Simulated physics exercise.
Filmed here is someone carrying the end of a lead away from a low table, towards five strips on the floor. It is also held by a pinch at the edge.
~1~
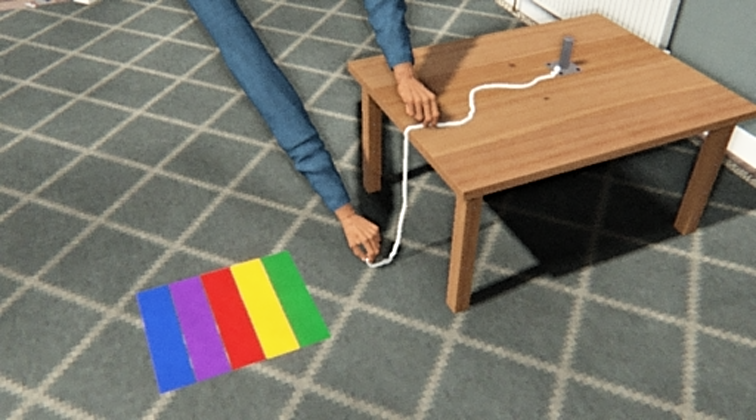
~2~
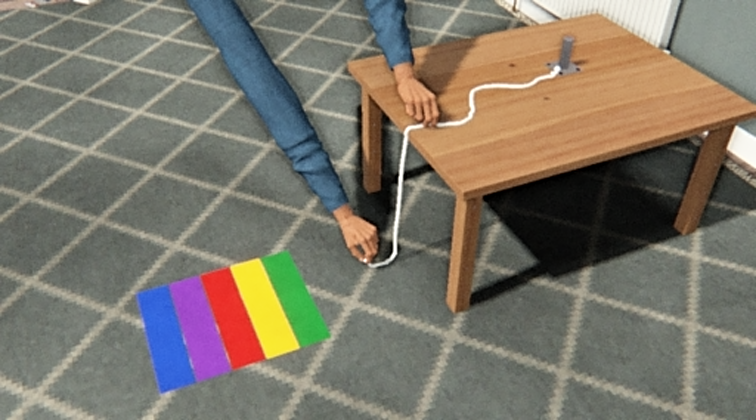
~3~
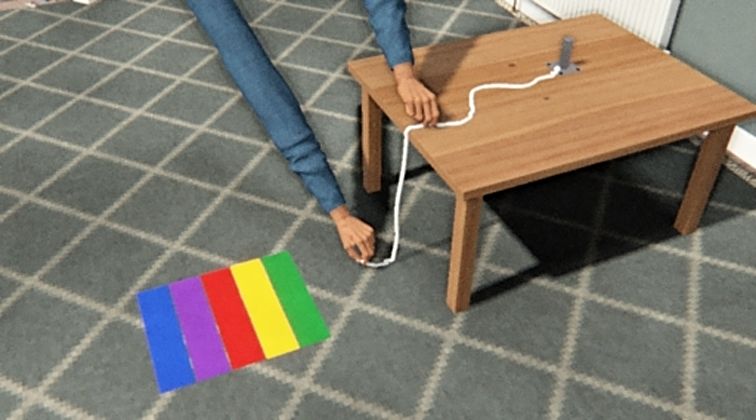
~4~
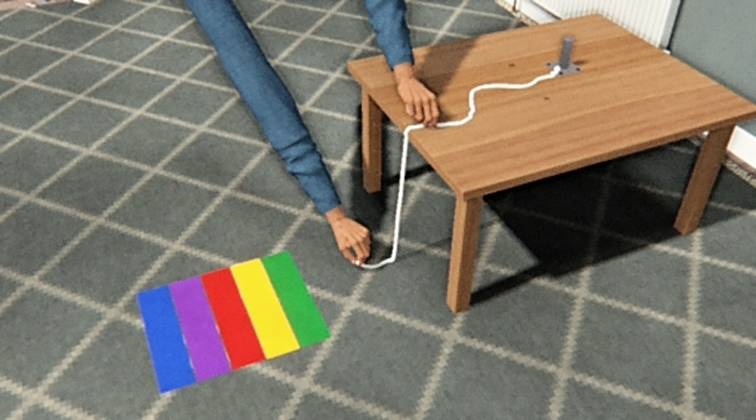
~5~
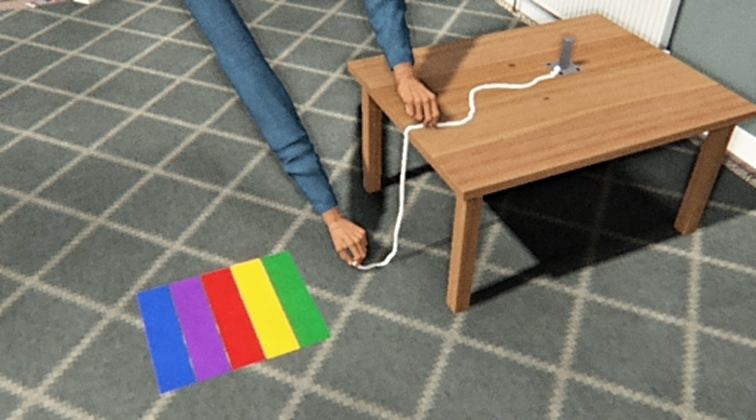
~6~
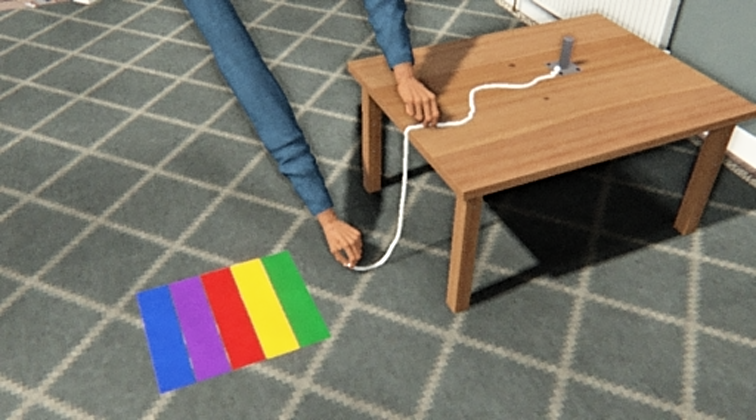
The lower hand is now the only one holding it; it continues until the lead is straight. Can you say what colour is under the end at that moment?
Yes, it is red.
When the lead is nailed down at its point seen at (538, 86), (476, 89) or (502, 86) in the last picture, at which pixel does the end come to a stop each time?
Pixel places, try by try: (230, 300), (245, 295), (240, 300).
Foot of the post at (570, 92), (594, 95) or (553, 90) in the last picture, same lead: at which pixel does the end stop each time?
The places are (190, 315), (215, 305) and (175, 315).
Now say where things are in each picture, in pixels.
In the first frame, end (367, 259); green (308, 325); yellow (276, 335); red (243, 346); purple (209, 357); blue (173, 369).
In the second frame, end (365, 260); lead through (545, 78) (486, 87) (471, 116) (407, 132) (400, 194) (395, 245).
In the third frame, end (362, 261).
In the fourth frame, end (357, 262); lead through (545, 78) (486, 87) (471, 116) (407, 132) (401, 194) (395, 245).
In the fifth frame, end (354, 263).
In the sixth frame, end (349, 265); lead through (545, 78) (486, 87) (471, 116) (407, 132) (404, 194) (394, 244).
A little later, end near (276, 287); over green.
Next, end near (243, 297); over red.
When it is tight, end near (225, 302); over red. Over red.
